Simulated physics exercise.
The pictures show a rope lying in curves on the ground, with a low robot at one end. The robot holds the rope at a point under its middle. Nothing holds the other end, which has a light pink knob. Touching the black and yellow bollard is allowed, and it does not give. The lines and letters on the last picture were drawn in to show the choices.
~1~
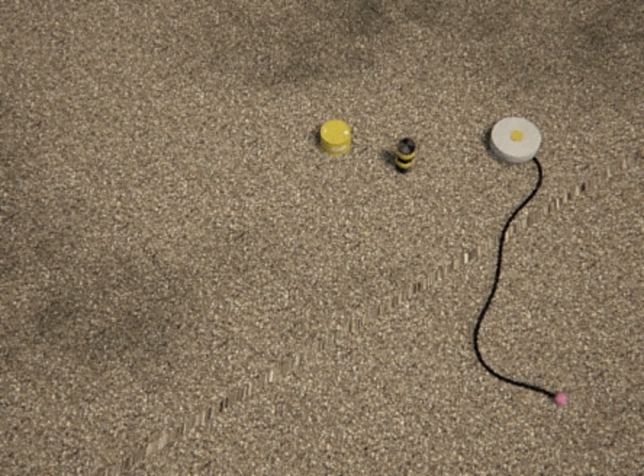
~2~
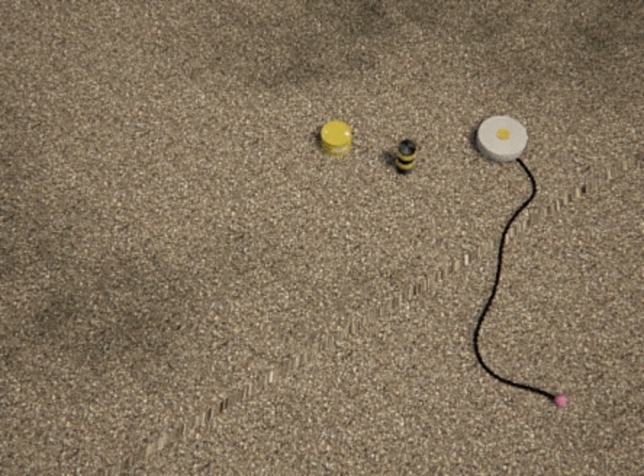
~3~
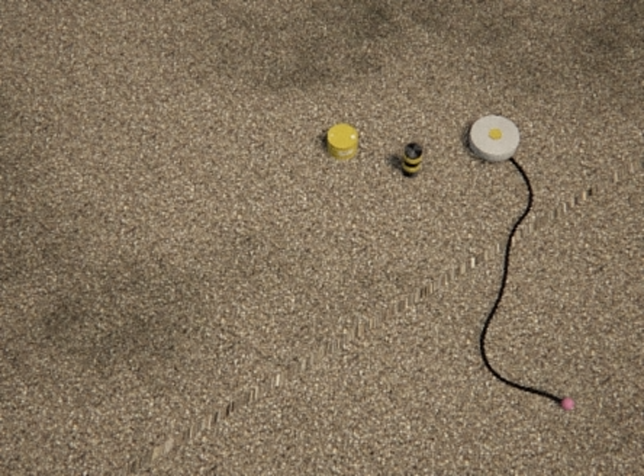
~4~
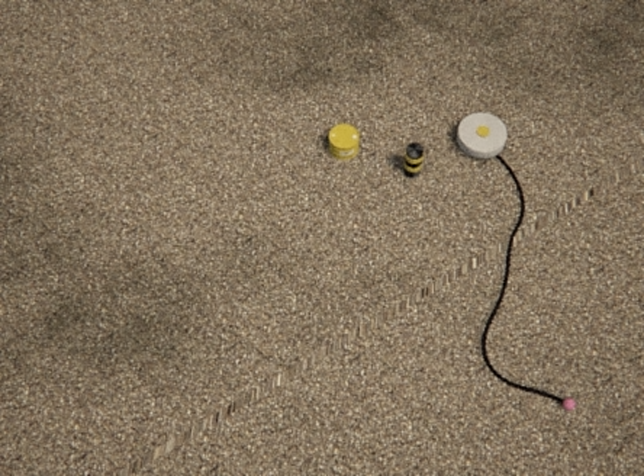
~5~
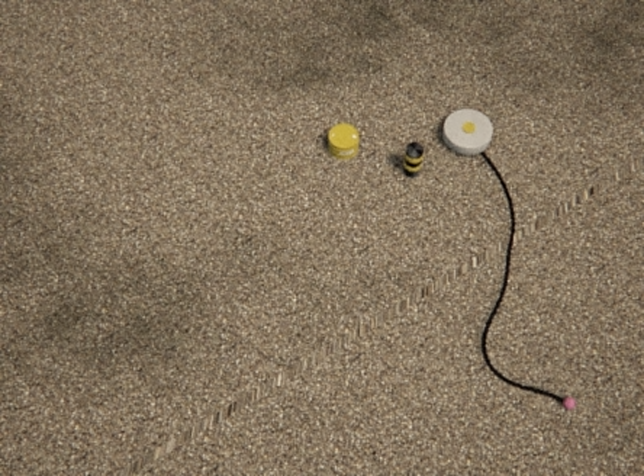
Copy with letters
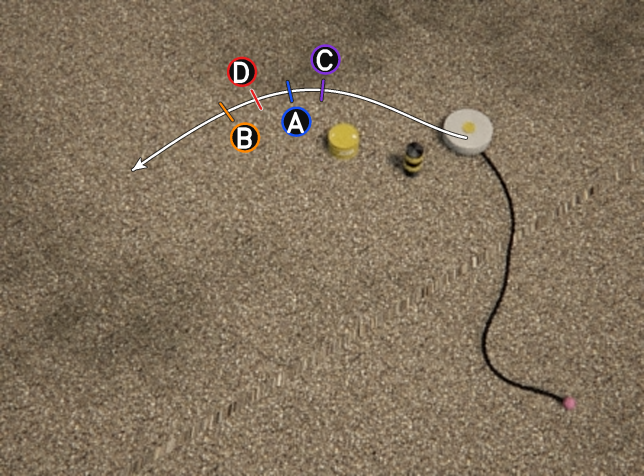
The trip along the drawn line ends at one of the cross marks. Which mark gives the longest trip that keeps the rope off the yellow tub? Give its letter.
At D, and not beyond.
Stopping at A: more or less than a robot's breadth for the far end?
By then, more.
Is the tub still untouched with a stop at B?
For that mark, no.
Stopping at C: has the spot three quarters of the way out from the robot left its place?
By then, yes.
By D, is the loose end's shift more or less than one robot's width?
By then, more.
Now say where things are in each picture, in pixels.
Bollard (405, 156); robot (515, 141); free end (561, 399), in the first picture.
Robot (502, 140); free end (561, 401), in the second picture.
Robot (494, 139); bollard (412, 161), in the third picture.
Robot (482, 136); yellow tub (344, 142), in the fourth picture.
Robot (467, 133); free end (569, 403); yellow tub (344, 142); bollard (413, 160), in the fifth picture.
On the marked copy, A at (290, 91); B at (226, 112); C at (322, 90); D at (256, 100); the route from (466, 138) via (290, 91) to (133, 170).
With D. Early on, robot (395, 104), middle of the rope (475, 242), free end (555, 395).
Further on, robot (321, 85), middle of the rope (437, 194), free end (518, 337).
At the end, robot (256, 94), middle of the rope (410, 160), free end (494, 291); only the bollard has been touched, if anything.
As for the rest, A is safe but short; B brings the rope against the tub; C is safe but short.
